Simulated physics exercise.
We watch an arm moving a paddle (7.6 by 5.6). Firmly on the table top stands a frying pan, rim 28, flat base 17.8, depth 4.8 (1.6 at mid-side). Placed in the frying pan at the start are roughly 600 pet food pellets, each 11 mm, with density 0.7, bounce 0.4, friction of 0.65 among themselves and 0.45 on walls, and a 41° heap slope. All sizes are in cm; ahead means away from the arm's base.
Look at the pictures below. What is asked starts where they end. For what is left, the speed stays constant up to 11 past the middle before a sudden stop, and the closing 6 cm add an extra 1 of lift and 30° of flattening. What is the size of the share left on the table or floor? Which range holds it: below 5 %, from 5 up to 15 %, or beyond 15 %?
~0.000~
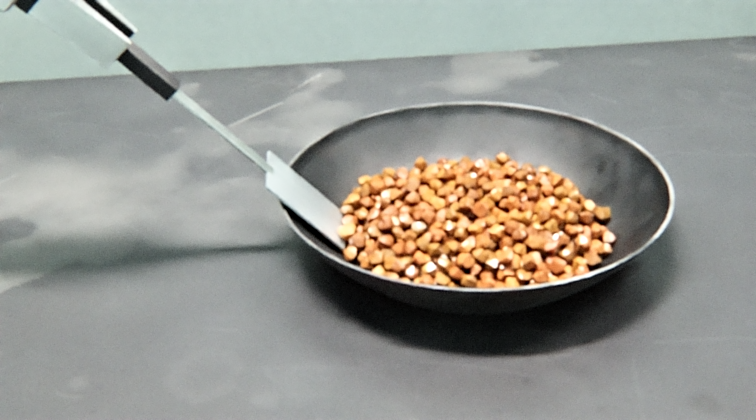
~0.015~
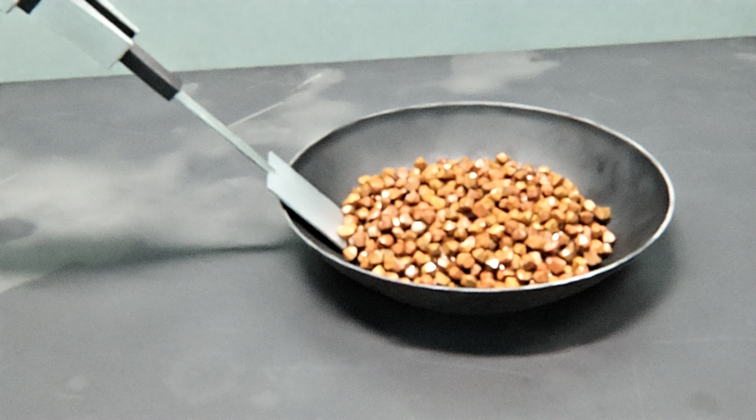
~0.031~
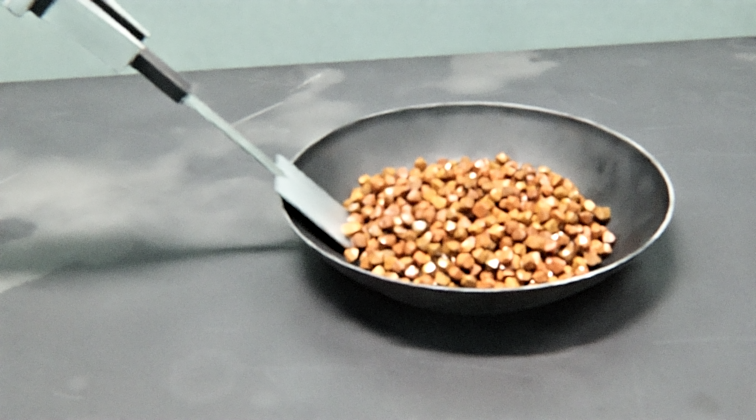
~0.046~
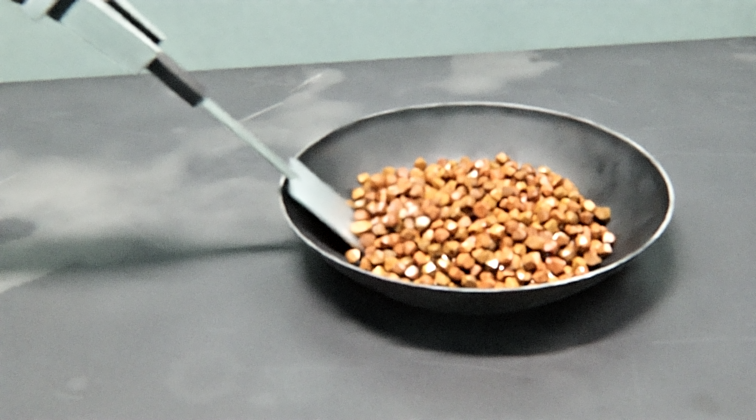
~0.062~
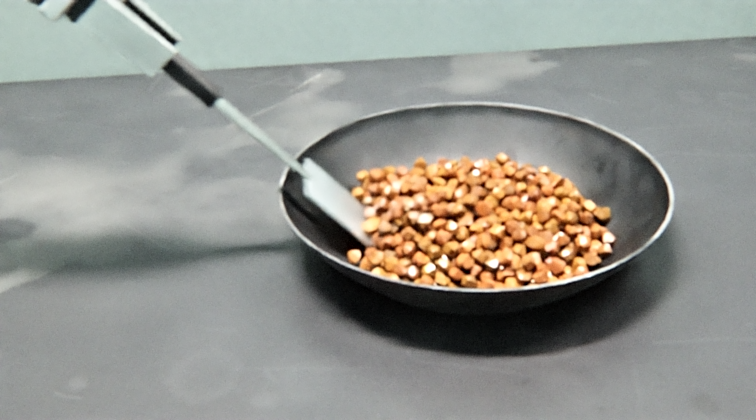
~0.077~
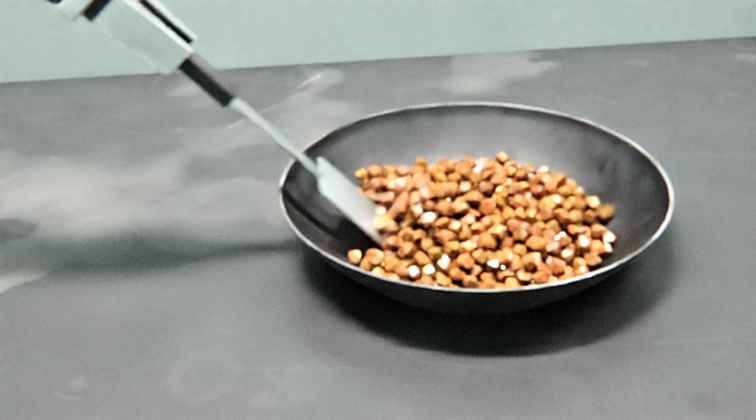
The range from 5 up to 15 %.
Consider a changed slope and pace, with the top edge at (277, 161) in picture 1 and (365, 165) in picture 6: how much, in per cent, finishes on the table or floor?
Roughly 20 percent ends up there.
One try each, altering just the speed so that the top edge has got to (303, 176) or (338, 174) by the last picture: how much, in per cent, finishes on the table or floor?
Estimates: Near 5 %, near 15 %.
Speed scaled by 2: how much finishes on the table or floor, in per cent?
20 %.
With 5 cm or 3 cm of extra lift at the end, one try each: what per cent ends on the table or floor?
15 and 20 %.
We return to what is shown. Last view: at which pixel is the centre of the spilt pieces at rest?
Resting centre: About (700, 208).
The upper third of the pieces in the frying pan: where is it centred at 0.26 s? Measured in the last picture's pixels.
The middle lies somewhere about (571, 188).
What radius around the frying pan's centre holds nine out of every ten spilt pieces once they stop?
Roughly 25 cm.
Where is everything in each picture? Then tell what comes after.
In the first frame, the paddle top edge at (267, 169), sloping 48°; upper third of the load around (474, 208), from x 345 to 610, top at y 160; 596 in the frying pan.
In the second frame, the paddle top edge at (269, 169), sloping 48°; upper third of the load around (472, 208), from x 345 to 610, top at y 160.
In the third frame, the paddle top edge at (278, 172), sloping 48°; upper third of the load around (472, 209), from x 350 to 610, top at y 160.
In the fourth frame, the paddle top edge at (292, 175), sloping 48°; upper third of the load around (468, 208), from x 350 to 610, top at y 160.
In the fifth frame, the paddle top edge at (307, 176), sloping 48°; upper third of the load around (466, 206), from x 350 to 610, top at y 160.
In the sixth frame, the paddle top edge at (321, 175), sloping 48°; upper third of the load around (469, 203), from x 355 to 610, top at y 160; 596 in the frying pan.
After 0.17 s, sloping 48°, highest piece 5 above the table; 596 in the frying pan.
After 0.26 s, sloping 40°, highest piece 5 above the table; 596 in the frying pan.
After 0.51 s, sloping 18°, highest piece 6 above the table; 538 in the frying pan, 55 on the table or floor, 3 on the blade or in flight.
After 1.56 s, sloping 18°, highest piece 6 above the table; 537 in the frying pan, 59 on the table or floor.
In the end, 537 in the frying pan, 59 on the table or floor. That is 10 % on the table or floor.
